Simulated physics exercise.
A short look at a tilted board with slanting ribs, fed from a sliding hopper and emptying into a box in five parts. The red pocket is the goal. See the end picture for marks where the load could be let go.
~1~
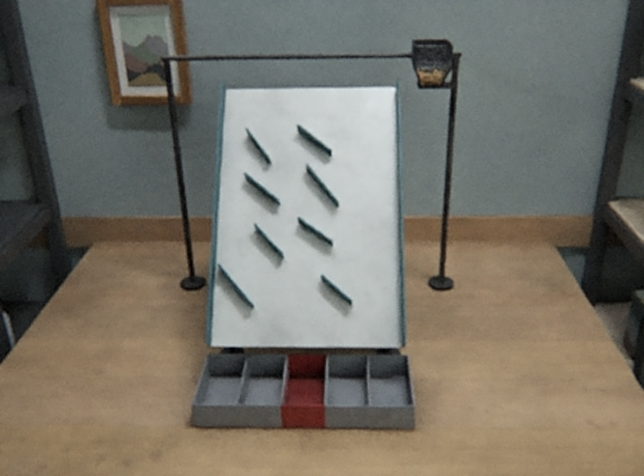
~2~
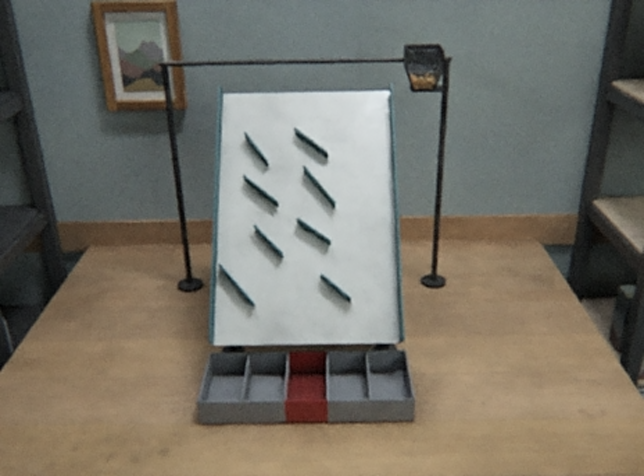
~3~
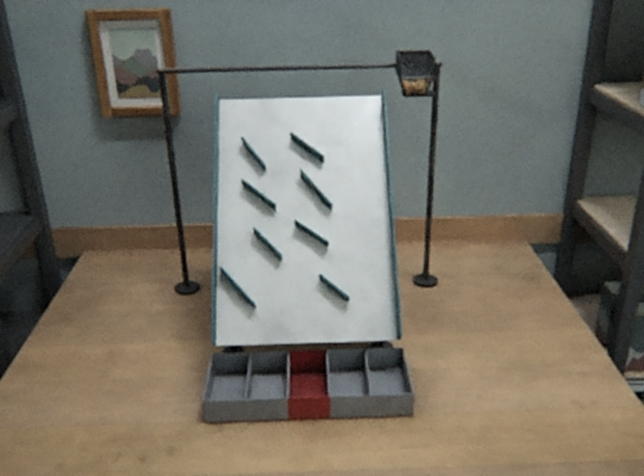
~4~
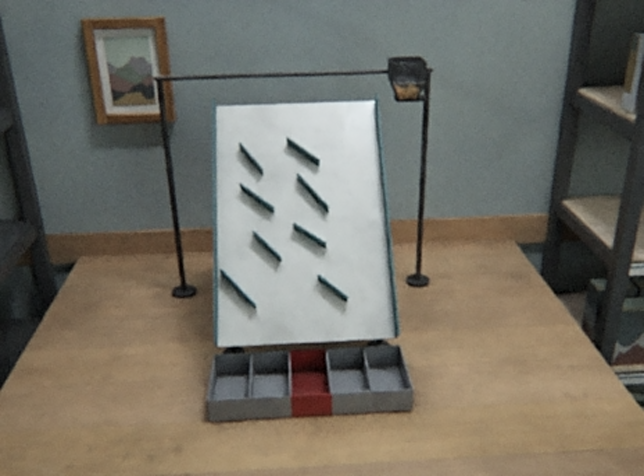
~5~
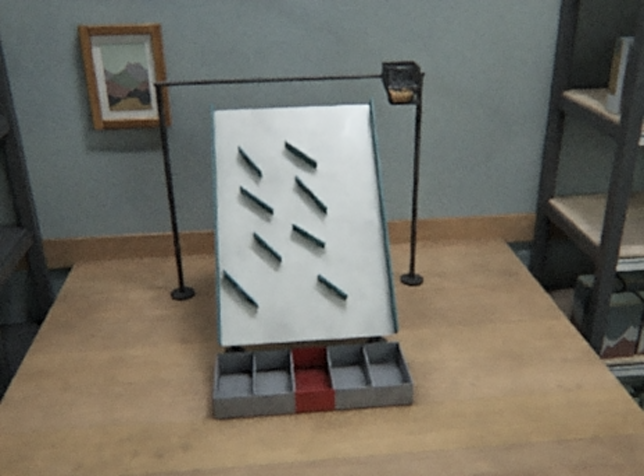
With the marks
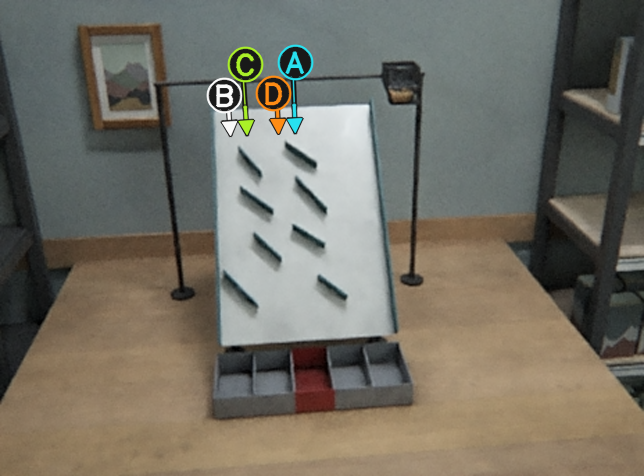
In the video, a tilted white board with slanting green ribs stands on a wooden table between a hopper on an overhead rail and a box with a red middle pocket; the view shifts slightly while the objects stay still.
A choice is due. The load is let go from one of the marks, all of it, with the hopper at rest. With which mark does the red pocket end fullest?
It is B.
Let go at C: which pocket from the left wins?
The fifth.
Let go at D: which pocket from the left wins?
The fifth.
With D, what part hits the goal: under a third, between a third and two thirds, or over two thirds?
Under a third.
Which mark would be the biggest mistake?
Mark A.
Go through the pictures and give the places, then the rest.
In the first frame, hopper (430, 76), round wooden beads, door shut.
In the second frame, ribs (244, 132) to (267, 160), (294, 128) to (328, 152), (243, 175) to (277, 201).
In the third frame, ribs (301, 169) to (332, 205), (253, 228) to (282, 255), (295, 220) to (328, 242).
In the fourth frame, ribs (221, 269) to (255, 305), (318, 275) to (348, 298).
In the fifth frame, red pocket (315, 399), number 3 of 5 from the left.
On the marked copy, mark A meets the board at (295, 127); mark B meets the board at (230, 130); mark C meets the board at (246, 129); mark D meets the board at (278, 128).
For mark A, just a few in the red pocket, the larger part in other pockets, about a tenth outside the box.
For mark B, roughly half in the red pocket, roughly a quarter in other pockets, about a tenth held on the board, about a tenth outside the box.
For mark C, roughly a quarter in the red pocket, roughly two thirds in other pockets, about a tenth outside the box.
For mark D, roughly a quarter in the red pocket, roughly two thirds in other pockets, about a tenth outside the box.
